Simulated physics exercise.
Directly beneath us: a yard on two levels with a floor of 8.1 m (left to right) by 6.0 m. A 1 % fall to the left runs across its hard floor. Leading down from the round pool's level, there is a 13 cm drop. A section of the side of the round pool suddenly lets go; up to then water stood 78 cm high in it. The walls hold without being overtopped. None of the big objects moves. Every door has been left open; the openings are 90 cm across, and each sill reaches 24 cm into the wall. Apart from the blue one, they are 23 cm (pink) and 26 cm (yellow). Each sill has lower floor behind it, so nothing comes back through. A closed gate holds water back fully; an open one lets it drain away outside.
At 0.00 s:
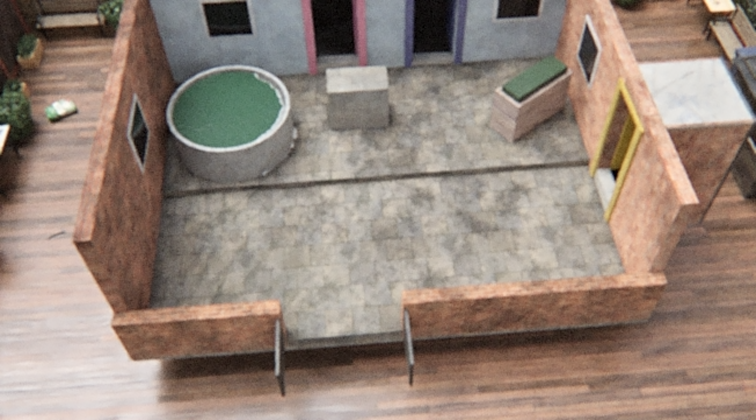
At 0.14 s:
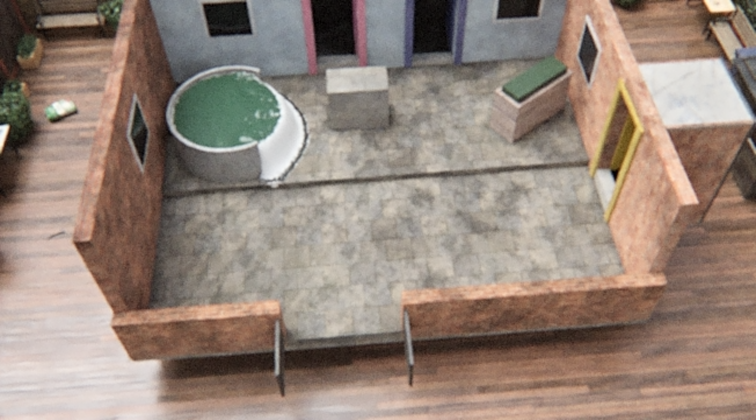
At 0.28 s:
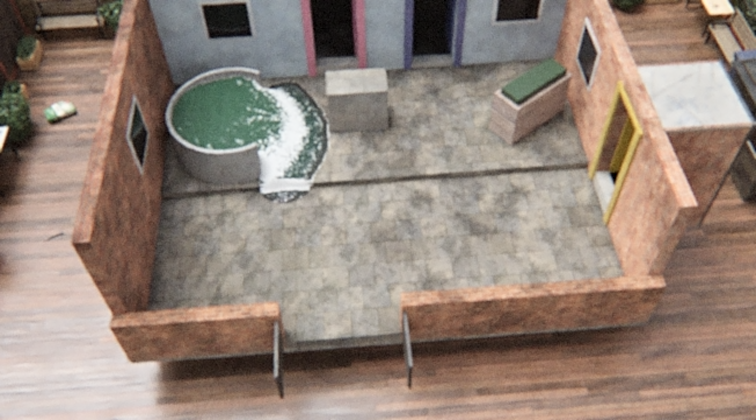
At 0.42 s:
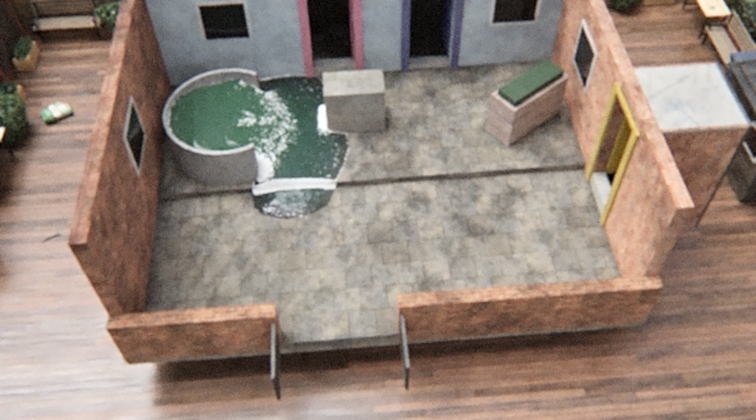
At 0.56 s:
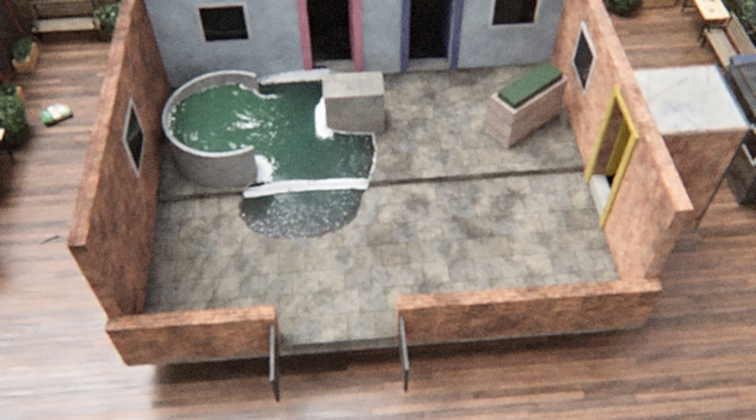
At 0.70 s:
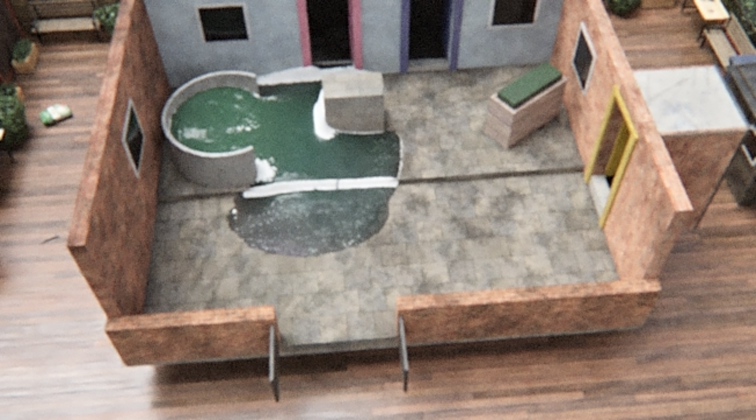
Green water bursting from the right side of a round pool, pouring over a step and spreading across a walled stone yard.
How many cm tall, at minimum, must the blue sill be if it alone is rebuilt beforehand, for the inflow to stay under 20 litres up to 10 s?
Around 6.5 cm at the least.
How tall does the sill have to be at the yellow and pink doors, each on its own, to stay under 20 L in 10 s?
Roughly 12.5 cm for the yellow door and roughly 29 cm for the pink door.
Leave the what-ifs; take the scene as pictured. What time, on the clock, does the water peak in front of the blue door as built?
I'd say near 6.0 seconds.
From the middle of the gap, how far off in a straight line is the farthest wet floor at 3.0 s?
About 7.0 m.
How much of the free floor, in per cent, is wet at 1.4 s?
Some 50 per cent is wet.
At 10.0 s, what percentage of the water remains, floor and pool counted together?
Close to 88 per cent is still present.
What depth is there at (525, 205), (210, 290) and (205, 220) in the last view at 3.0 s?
About 3, 0 and 0 cm.
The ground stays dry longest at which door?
That would be the yellow one.
After 1.4 s water covers 50 % of the floor, deepest (44 cm) near (318, 128); 10 cm at the blue door, 0 litres in over its 12 cm sill.
After 3.0 s water covers 75 % of the floor, deepest (42 cm) near (619, 305); 6 cm at the blue door, 0 litres in over its 12 cm sill.
After 10.0 s water covers 90 % of the floor, deepest (20 cm) near (139, 343); 3 cm at the blue door, 0 litres in over its 12 cm sill.
At the blue door as built, the water arrived by 1.0 s and peaked near 12 cm at 5.8 s.
Run again over the same 10 s with other heights there, 24 litres in over 6 cm, 16 litres over 7 cm. The limit of 20 litres is kept from about 6.5 cm up.
